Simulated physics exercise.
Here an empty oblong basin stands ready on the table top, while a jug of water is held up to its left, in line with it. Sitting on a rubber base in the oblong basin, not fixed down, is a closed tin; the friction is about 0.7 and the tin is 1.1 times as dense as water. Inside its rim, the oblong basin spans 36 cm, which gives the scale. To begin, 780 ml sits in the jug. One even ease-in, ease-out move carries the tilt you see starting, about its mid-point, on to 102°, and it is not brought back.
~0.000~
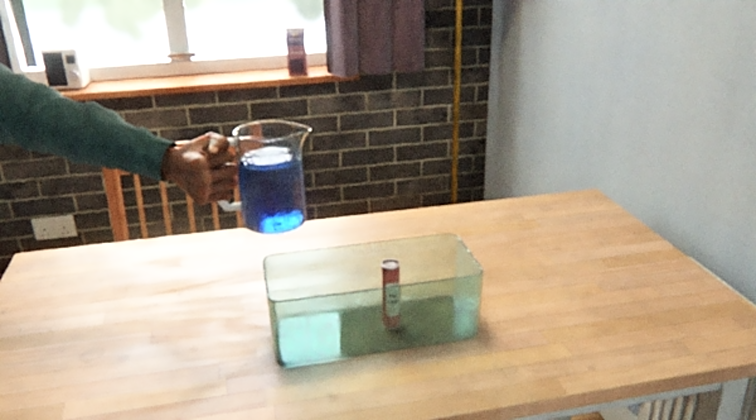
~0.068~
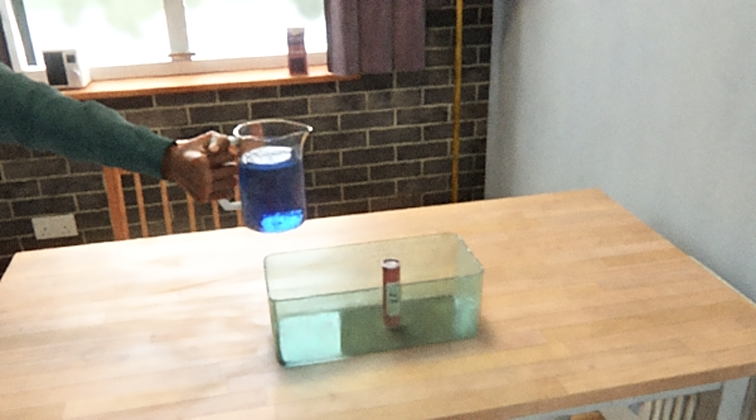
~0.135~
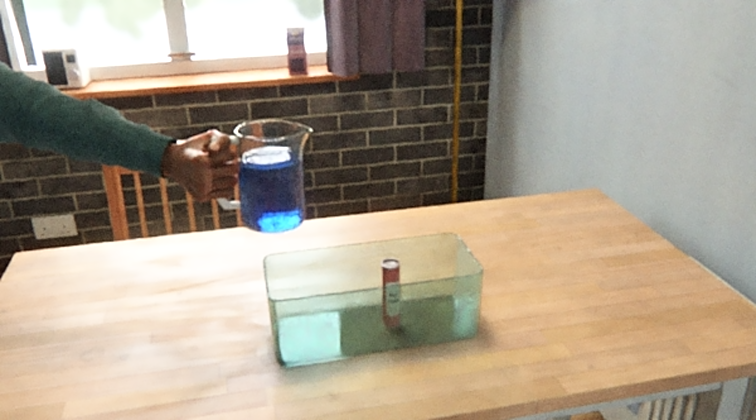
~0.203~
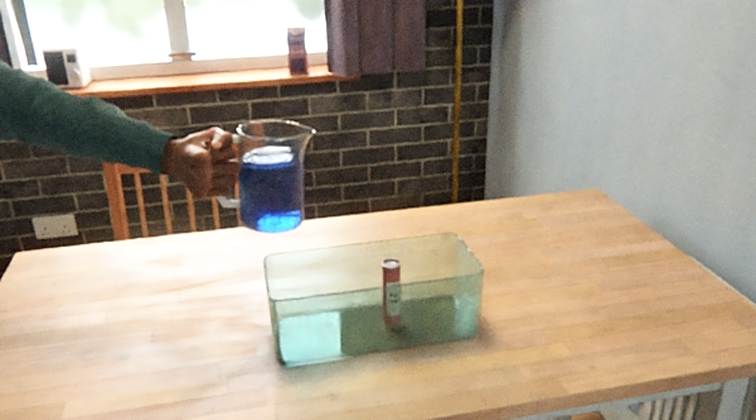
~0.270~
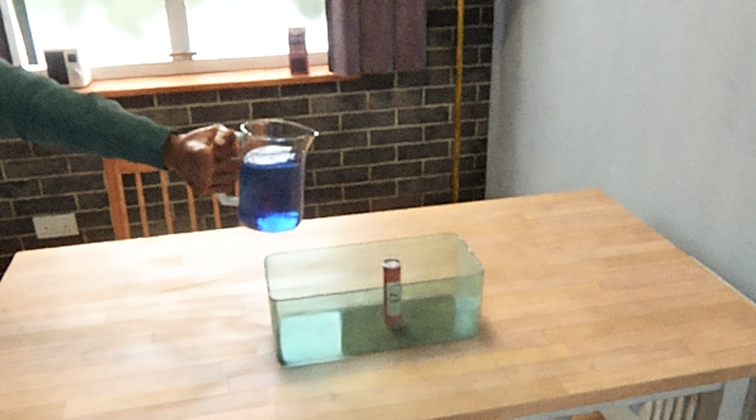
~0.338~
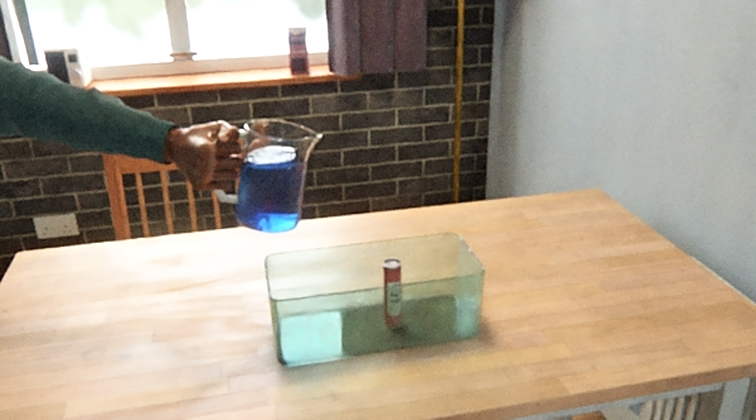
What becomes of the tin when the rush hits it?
The tin is knocked down.
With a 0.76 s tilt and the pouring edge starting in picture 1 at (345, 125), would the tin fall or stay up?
Result: Tin upright.
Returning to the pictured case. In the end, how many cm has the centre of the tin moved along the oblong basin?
Around 7.5 cm.
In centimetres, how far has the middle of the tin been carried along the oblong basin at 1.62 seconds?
Near 8 cm of travel.
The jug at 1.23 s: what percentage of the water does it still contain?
56 in a hundred, give or take.
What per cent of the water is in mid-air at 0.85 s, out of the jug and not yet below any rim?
Some 3 per cent, I reckon.
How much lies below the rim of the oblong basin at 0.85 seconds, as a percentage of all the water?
Near 0 in a hundred.
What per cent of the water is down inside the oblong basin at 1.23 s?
Roughly 24 %.
Then, 0.85 s in, the tilt is 59° and 97 per cent is still to pour; the tin stands where it began.
Then, 1.23 s in, the tilt is 92° and 55 per cent is still to pour; the tin leans 4°.
Then, 1.62 s in, the tilt is 102° and 10 per cent is still to pour; the tin lies on its side.
Then, 2.05 s in, the tilt is 102° and 1 per cent is still to pour; the tin lies on its side.
Finally, the tin lies on its side.
